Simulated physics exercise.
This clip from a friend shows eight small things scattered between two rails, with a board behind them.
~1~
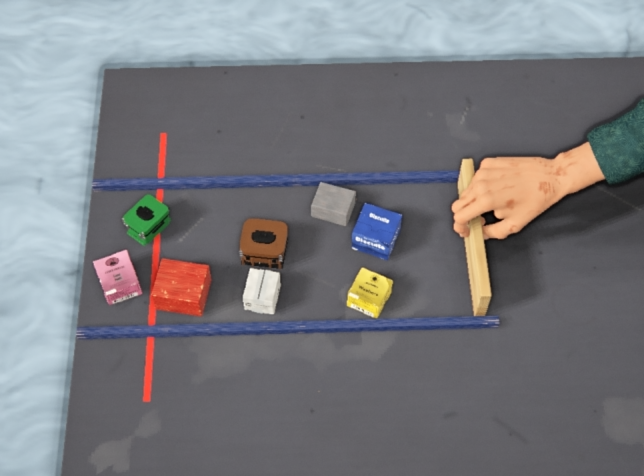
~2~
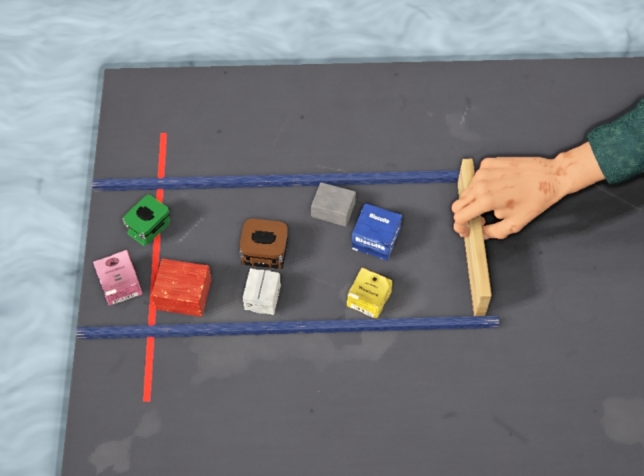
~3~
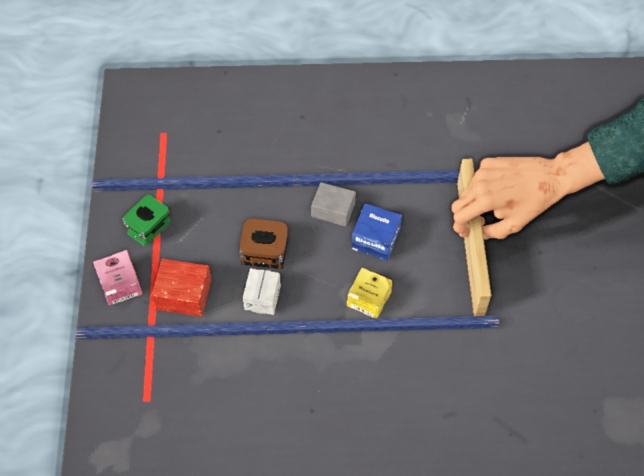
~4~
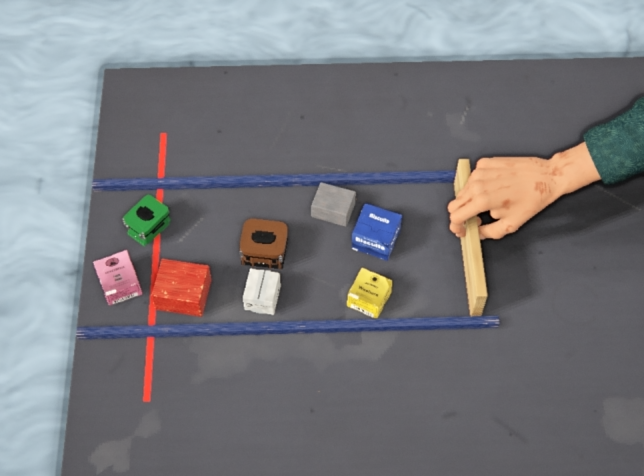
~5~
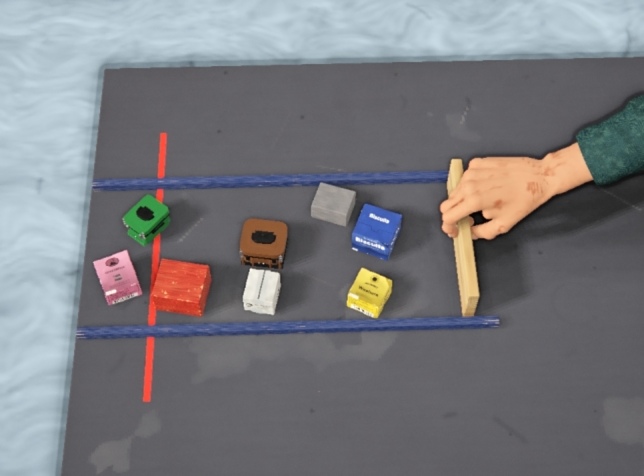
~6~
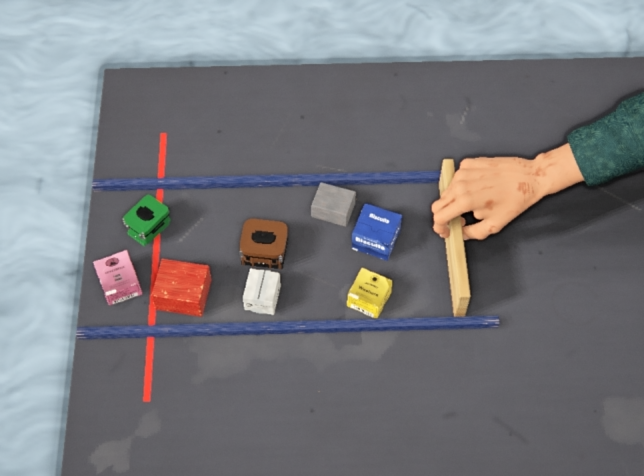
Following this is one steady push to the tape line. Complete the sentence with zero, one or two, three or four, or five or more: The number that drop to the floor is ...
The number that drop to the floor is one or two.
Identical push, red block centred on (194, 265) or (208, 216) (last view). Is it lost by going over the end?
Well, the red block fails to stay the first time and sits tight the second time.
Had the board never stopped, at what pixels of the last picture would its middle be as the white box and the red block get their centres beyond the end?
I reckon its middle sits around (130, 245) and then around (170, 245).
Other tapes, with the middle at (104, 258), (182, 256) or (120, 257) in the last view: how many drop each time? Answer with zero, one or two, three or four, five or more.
At least five; 1 or 2; at least five.
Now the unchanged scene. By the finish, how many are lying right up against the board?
Well, it touches 3.
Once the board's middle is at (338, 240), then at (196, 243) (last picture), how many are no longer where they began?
At the first point the count is 3, at the second it's 8.
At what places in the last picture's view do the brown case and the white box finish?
Looks like one lands around (93, 248), and the other around (102, 296).
Early on, none off yet; pink box at rest near (118, 278); green case at rest near (148, 221); red block at rest near (182, 288).
Finally, the number that fall off is one or two; lost, red block and pink box.
